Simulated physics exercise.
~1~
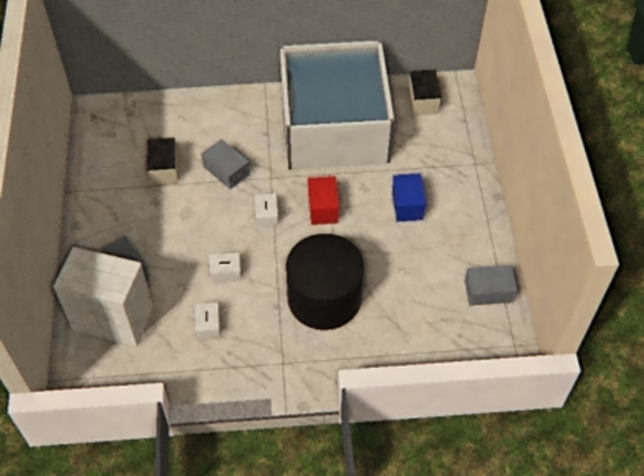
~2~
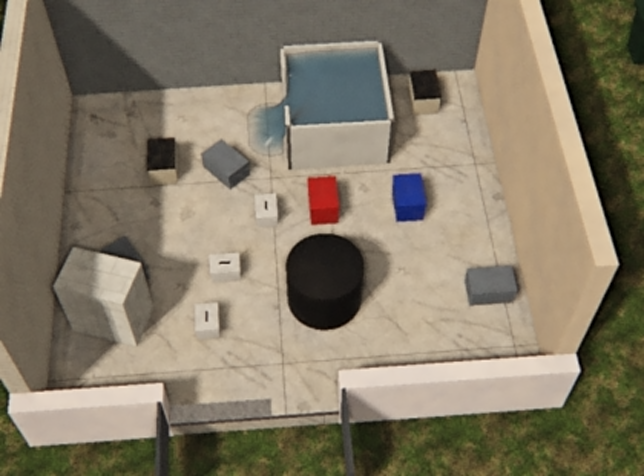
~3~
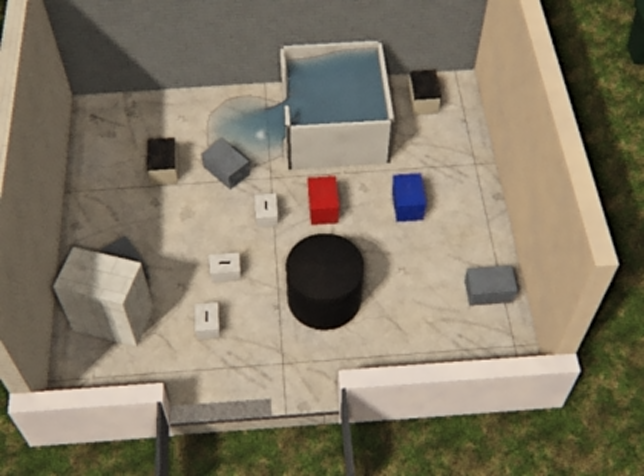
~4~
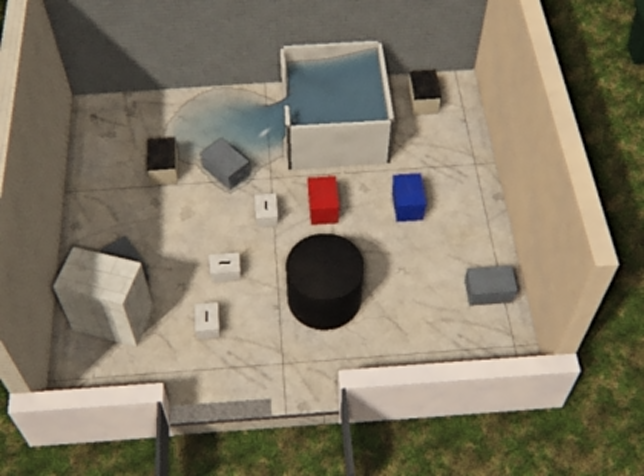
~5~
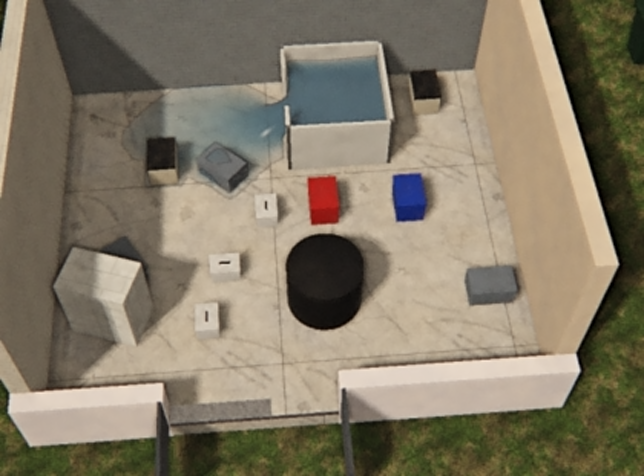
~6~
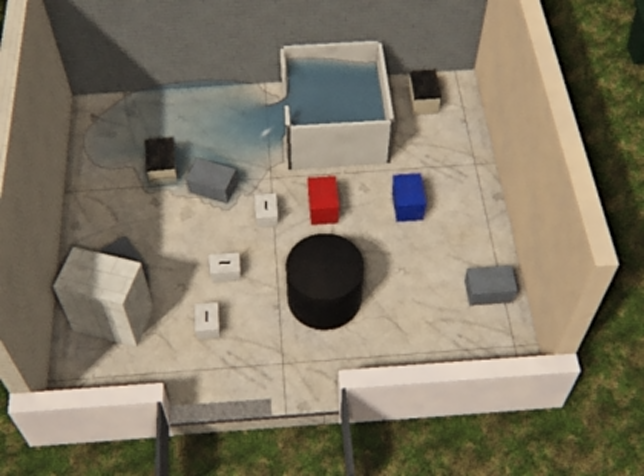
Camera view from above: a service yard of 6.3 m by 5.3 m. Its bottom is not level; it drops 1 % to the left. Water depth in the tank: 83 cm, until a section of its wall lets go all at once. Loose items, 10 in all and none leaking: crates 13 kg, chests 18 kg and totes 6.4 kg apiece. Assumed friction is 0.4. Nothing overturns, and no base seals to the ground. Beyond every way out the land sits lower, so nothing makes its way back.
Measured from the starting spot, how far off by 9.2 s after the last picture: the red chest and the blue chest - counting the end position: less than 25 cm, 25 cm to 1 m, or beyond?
As I see it, the red chest is left where it was; the blue chest is left where it was.
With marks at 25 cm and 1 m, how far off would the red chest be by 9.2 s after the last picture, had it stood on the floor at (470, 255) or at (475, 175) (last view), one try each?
First it remains in place, then it remains in place.
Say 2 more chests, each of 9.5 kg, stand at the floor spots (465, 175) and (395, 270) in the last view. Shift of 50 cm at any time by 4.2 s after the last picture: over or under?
In turn: Less, under.
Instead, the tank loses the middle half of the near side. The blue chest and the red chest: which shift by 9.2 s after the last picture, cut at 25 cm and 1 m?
Then the blue chest slides a little, the red chest travels far.
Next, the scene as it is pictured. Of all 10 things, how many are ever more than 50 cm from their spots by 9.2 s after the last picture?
Result: 6.
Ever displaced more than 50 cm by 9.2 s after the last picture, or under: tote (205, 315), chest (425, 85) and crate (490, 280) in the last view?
Well, going one by one, it's too far, not that far and not that far.
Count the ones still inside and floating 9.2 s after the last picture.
Total: 1.
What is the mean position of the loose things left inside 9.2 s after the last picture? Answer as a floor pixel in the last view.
(355, 233).
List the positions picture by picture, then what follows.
The red chest at (323, 192) rests on the ground; the blue chest at (410, 189) rests on the ground; 2.0 m2 under water; 0 of 10 have shifted, in the first picture.
The red chest at (323, 192), on the bottom; the blue chest at (410, 189) rests on the ground; water covers 2.5 m2; 0 of 10 have shifted, in the second picture.
The red chest at (323, 192) rests on the ground; the blue chest at (410, 189) rests on the ground; water covers 3.3 m2; 0 of 10 have shifted, in the third picture.
The red chest at (323, 192) rests on the ground; the blue chest at (410, 189) rests on the ground; water covers 4.4 m2; 0 of 10 have shifted, in the fourth picture.
The red chest at (323, 192), on the bottom; the blue chest at (410, 189) rests on the ground; water covers 5.6 m2; 1 of 10 have shifted, in the fifth picture.
The red chest at (323, 192), on the bottom; the blue chest at (410, 189) rests on the ground; 7.1 m2 under water; 1 of 10 have shifted, in the sixth picture.
Then, 1.2 s after the last picture the red chest is near (323, 192), 0.0 m from its start, aground; the blue chest is near (410, 189), 0.0 m from its start, aground; 0 of 10 are out; 1 afloat.
Then, 3.8 s after the last picture the red chest is near (323, 192), 0.0 m from its start, aground; the blue chest is near (410, 189), 0.0 m from its start, aground; 0 of 10 are out; 3 afloat.
Then, 6.2 s after the last picture the red chest is near (325, 191), 0.0 m from its start, aground; the blue chest is near (410, 189), 0.0 m from its start, aground; 2 of 10 are out; 1 afloat.
Then, 9.2 s after the last picture the red chest is near (325, 191), 0.0 m from its start, aground; the blue chest is near (410, 189), 0.0 m from its start, aground; 2 of 10 are out; 1 afloat.
